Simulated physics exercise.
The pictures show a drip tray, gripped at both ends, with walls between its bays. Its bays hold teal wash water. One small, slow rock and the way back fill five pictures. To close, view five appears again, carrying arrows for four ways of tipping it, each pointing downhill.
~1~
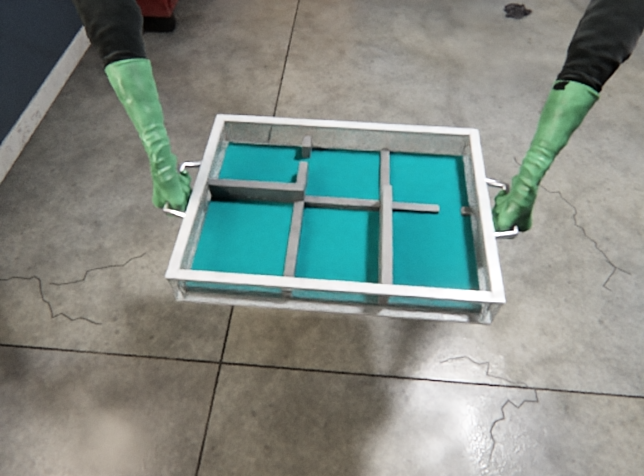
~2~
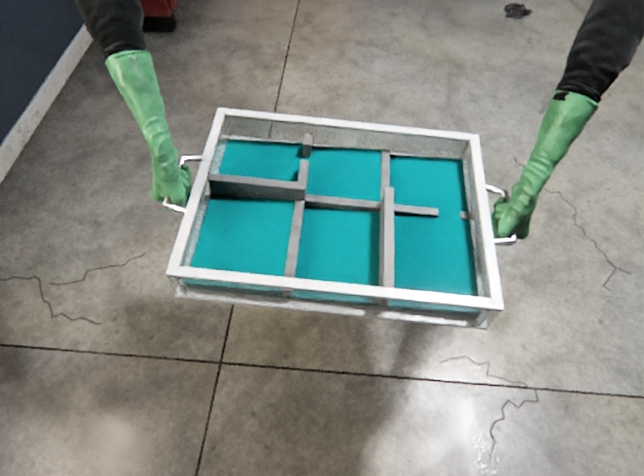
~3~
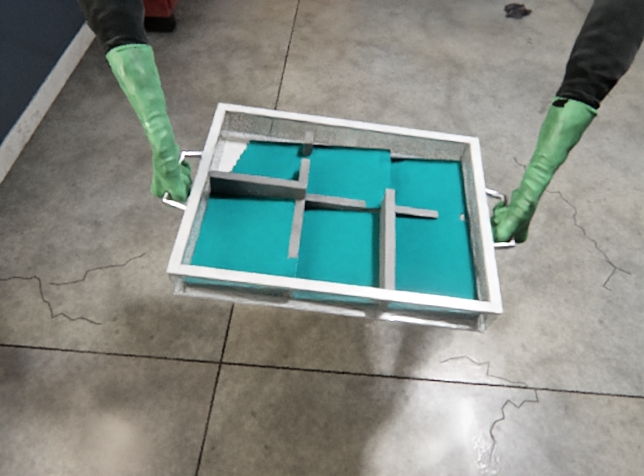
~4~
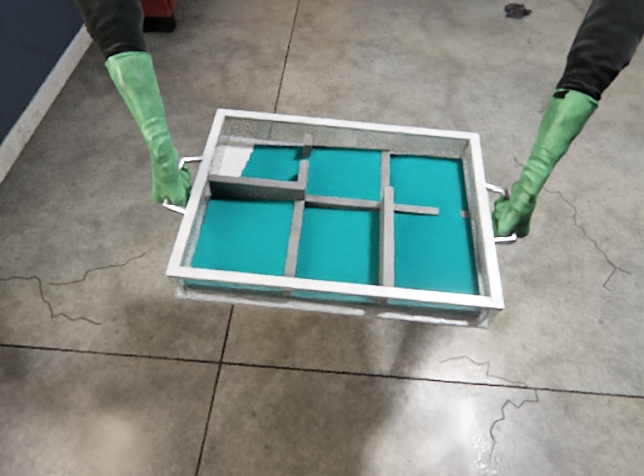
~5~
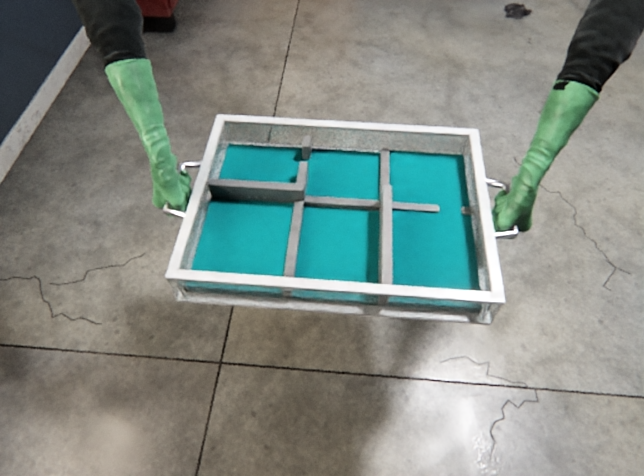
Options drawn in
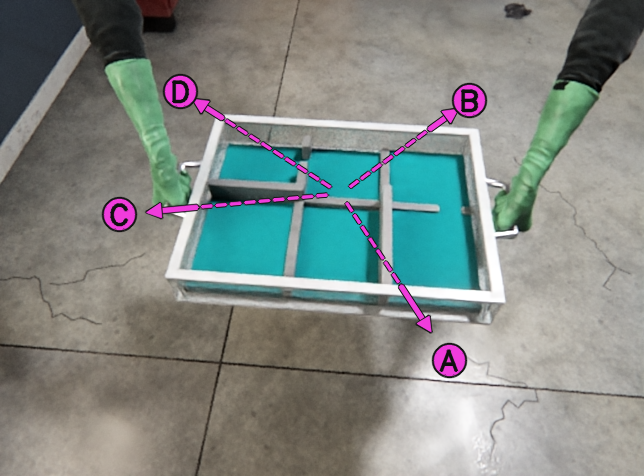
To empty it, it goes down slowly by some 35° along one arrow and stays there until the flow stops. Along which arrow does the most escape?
Arrow B does it best.
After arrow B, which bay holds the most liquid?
It is the back right one.
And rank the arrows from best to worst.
B, D, A, C.
On the marked copy, A ends at (428, 327); B ends at (453, 111); C ends at (151, 211); D ends at (197, 102).
For arrow A, about 31 % stays in the tray, the largest part in the front right bay.
For arrow B, about 15 % stays in the tray, the largest part in the back right bay.
For arrow C, about 56 % stays in the tray, the largest part in the front left bay.
For arrow D, about 22 % stays in the tray, the largest part in the back left bay.
